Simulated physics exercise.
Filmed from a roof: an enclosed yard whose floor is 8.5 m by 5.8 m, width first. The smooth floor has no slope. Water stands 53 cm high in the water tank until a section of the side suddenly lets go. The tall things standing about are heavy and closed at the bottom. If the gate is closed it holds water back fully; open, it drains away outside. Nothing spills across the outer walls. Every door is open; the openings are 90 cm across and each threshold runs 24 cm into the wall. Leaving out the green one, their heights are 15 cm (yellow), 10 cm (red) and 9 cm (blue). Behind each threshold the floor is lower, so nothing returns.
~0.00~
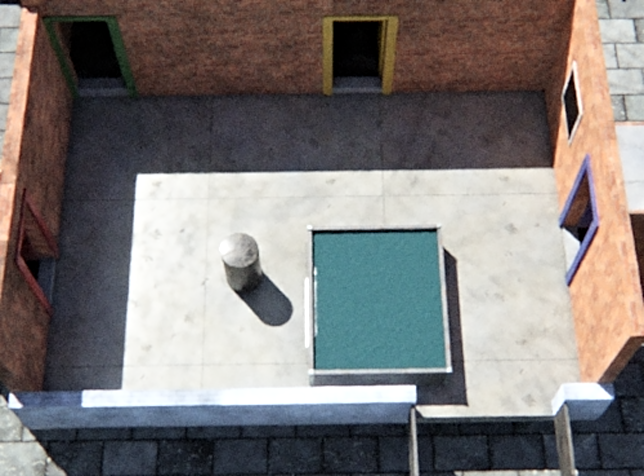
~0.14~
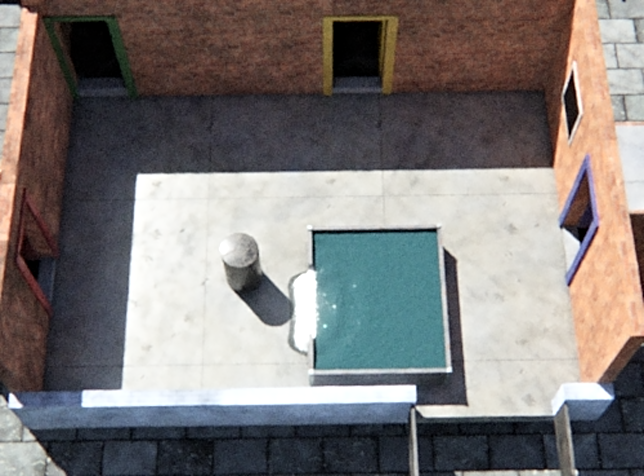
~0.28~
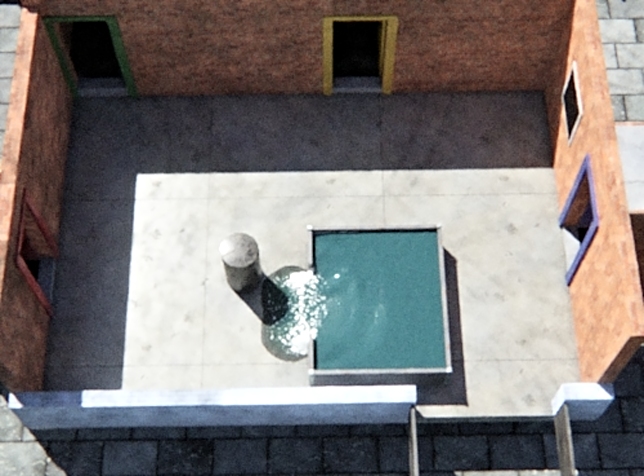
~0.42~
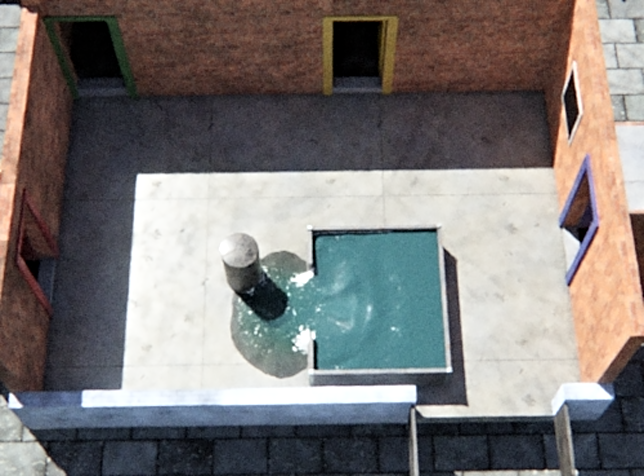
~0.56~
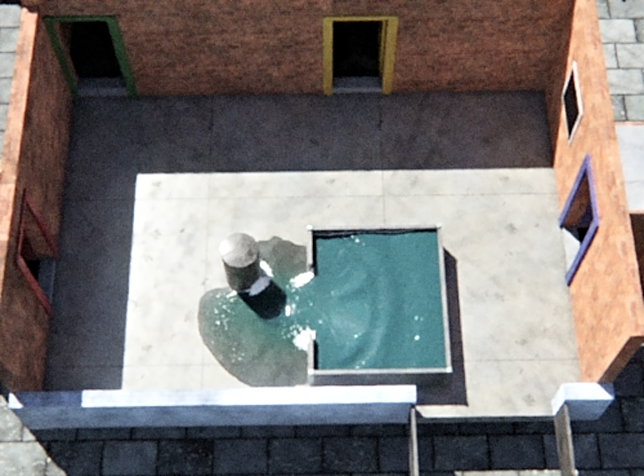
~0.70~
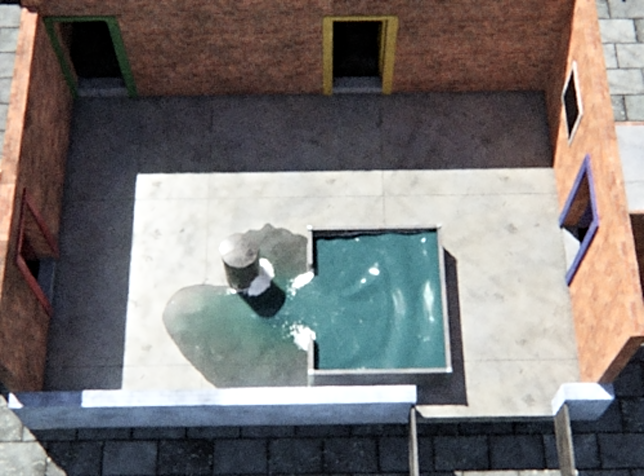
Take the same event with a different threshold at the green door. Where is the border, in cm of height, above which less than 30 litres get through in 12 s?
Some 12 cm above the ground.
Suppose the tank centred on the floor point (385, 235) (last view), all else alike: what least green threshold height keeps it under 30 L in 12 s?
Then roughly 17 cm.
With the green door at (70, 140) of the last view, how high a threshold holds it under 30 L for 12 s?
Roughly 9.0 cm.
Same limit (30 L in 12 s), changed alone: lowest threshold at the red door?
About 11.5 cm at red.
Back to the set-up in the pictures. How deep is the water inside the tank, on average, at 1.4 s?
Some 39 cm.
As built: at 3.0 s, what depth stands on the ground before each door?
Depths in cm: Green 0, yellow 0, red 17, blue 0.
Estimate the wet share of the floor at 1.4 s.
About 20 per cent.
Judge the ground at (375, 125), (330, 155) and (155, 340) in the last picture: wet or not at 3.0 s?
In turn: Not reached, flooded, under water.
After 1.4 s water covers 20 % of the floor, deepest (38 cm) near (261, 288); it has not reached the green door.
After 3.0 s water covers 40 % of the floor, deepest (34 cm) near (41, 408); it has not reached the green door.
After 12.0 s water covers 90 % of the floor, deepest (10 cm) near (73, 106); 10 cm at the green door, 0 litres in over its 24 cm threshold.
At the green door as built, the water arrived by 4.3 s and peaked near 19 cm at 5.4 s.
Run again over the same 12 s with other heights there, 47 litres in over 11 cm, 7 litres over 15 cm. The limit of 30 litres is kept from about 12 cm up.
